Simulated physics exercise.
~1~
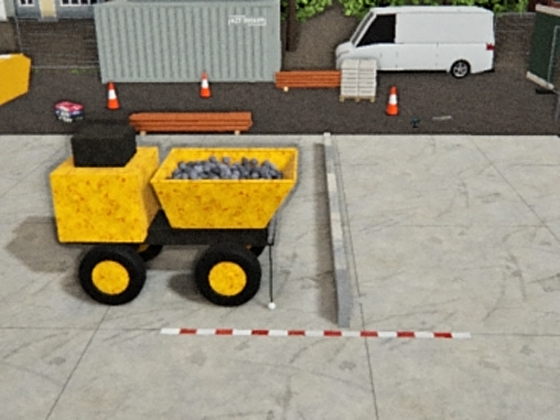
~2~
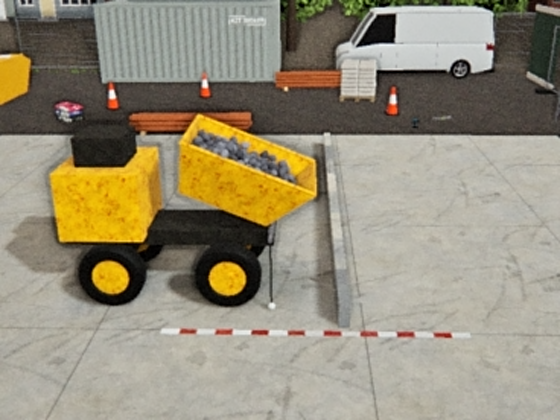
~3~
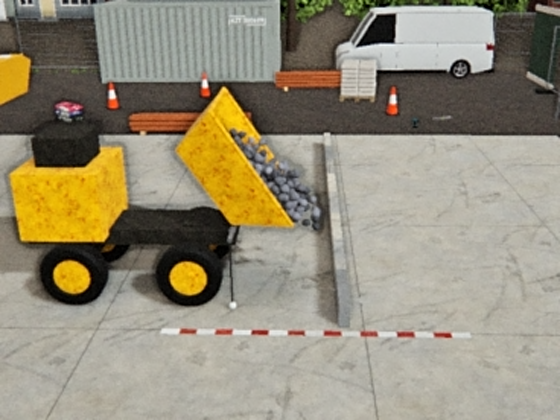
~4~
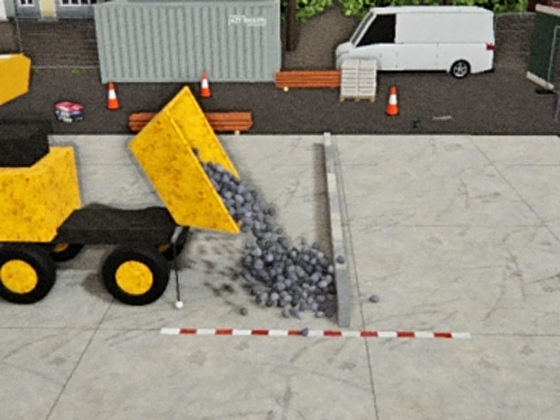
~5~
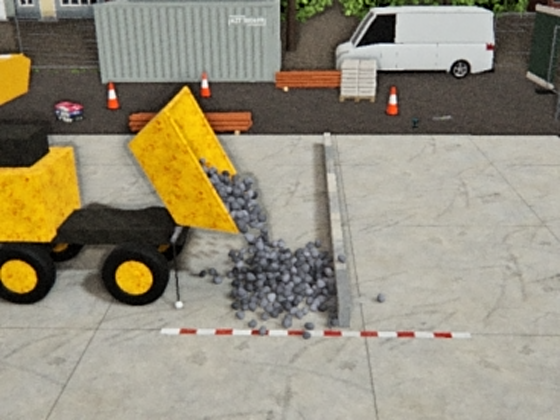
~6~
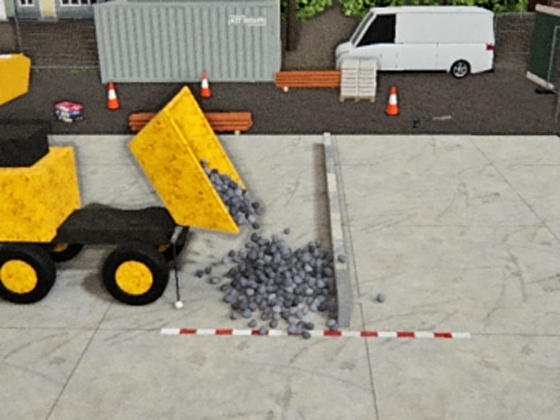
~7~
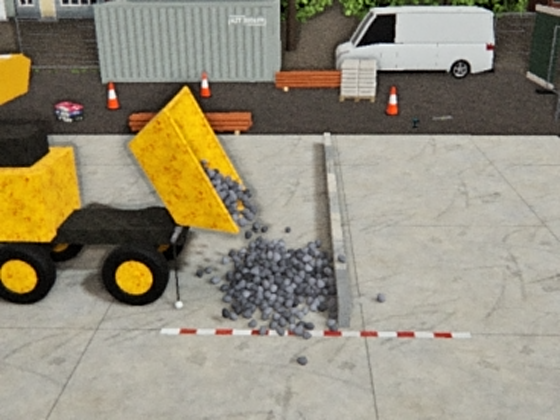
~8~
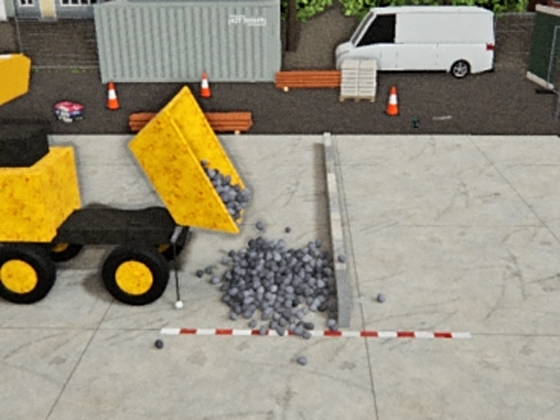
Yellow site dumper tipping its skip and backing left, spilling grey cobbles into a heap before a kerb, some staying inside.
